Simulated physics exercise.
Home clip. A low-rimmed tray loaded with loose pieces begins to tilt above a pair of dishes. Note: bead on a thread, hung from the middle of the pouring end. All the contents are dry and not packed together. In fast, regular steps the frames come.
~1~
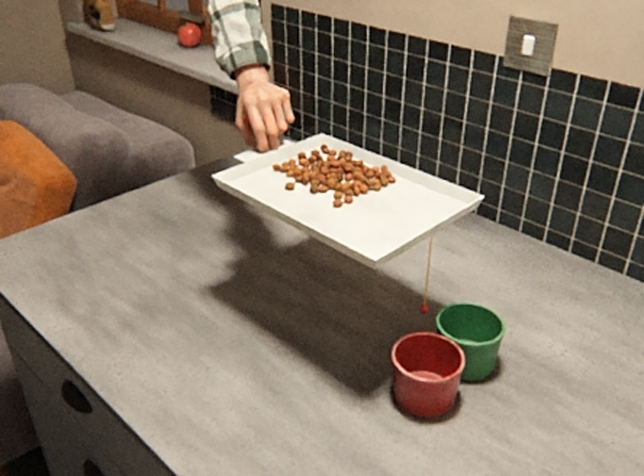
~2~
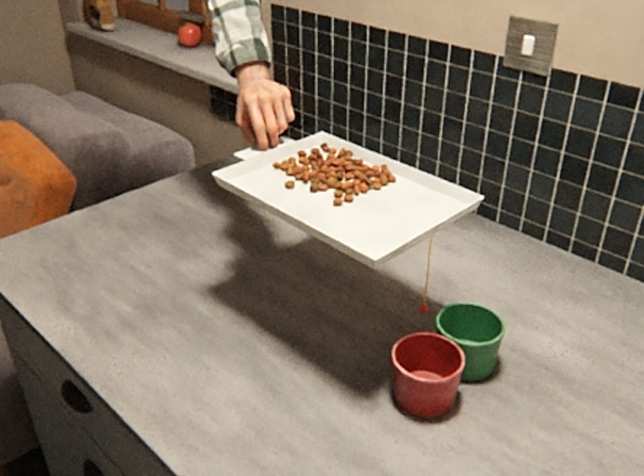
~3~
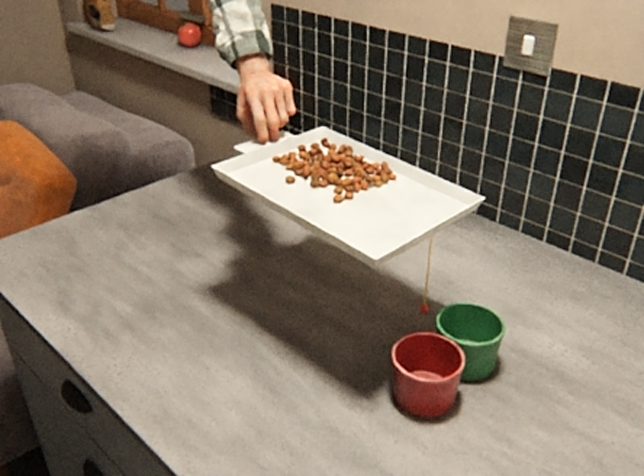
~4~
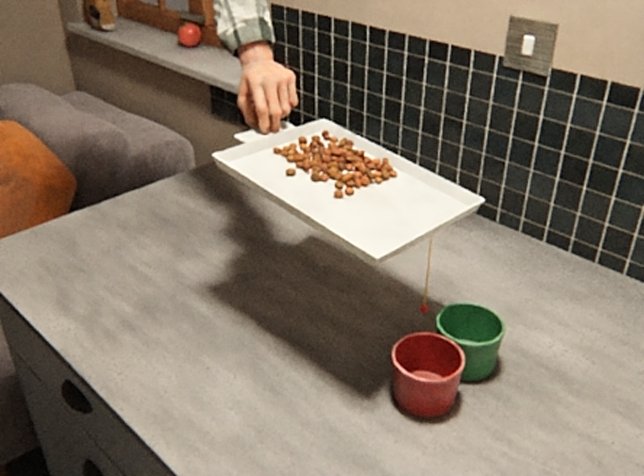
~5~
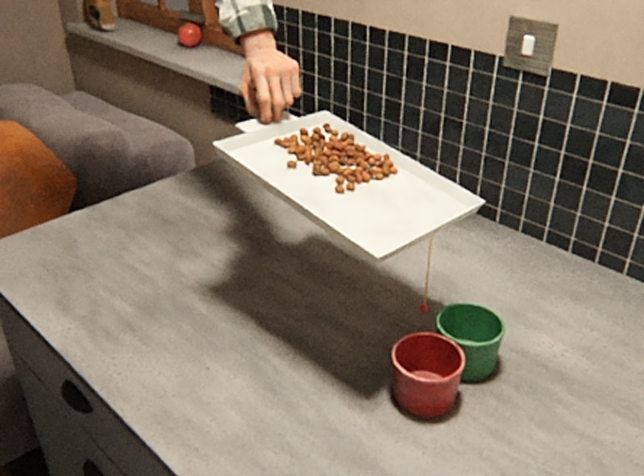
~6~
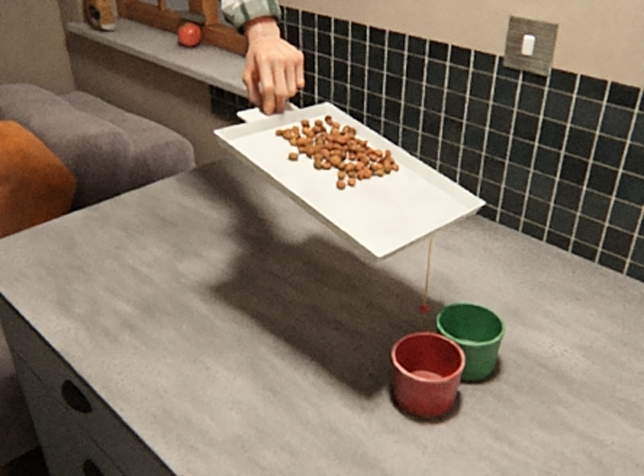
On a gray counter, a hand gradually tilts a white tray of brown pieces.
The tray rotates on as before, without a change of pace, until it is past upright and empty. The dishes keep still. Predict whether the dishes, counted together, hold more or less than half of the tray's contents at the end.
Less.
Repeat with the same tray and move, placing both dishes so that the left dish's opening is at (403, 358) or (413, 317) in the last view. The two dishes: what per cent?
First position: Some 20 %; second position: Some 40 %.
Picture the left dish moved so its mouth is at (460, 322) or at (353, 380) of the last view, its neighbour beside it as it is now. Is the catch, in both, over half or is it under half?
Result, first place: Exceeding half; second place: Not as much as half.
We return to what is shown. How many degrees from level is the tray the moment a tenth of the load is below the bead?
Angle: Close to 60°.
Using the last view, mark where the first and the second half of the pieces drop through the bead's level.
At (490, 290) for the first part, then at (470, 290) for the others.
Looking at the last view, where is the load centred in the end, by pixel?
(486, 335).
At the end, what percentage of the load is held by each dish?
Final split: Left dish some 0 per cent, right dish some 30 per cent.
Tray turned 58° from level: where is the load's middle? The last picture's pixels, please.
Look close to (465, 216) in the last picture.
Shortly afterwards, tray tipped steeply; near two thirds on the tray; only a few in the right dish; a little outside both; near a quarter in the air.
Next, tray tipped right over; a little on the tray; near a quarter in the right dish; near two thirds outside both; a little in the air.
Some moments later, tray tipped past a quarter turn; near a third in the right dish; near two thirds outside both.
In the end, tray tipped past a quarter turn; none at all in the left dish; near a third in the right dish; near two thirds outside both.
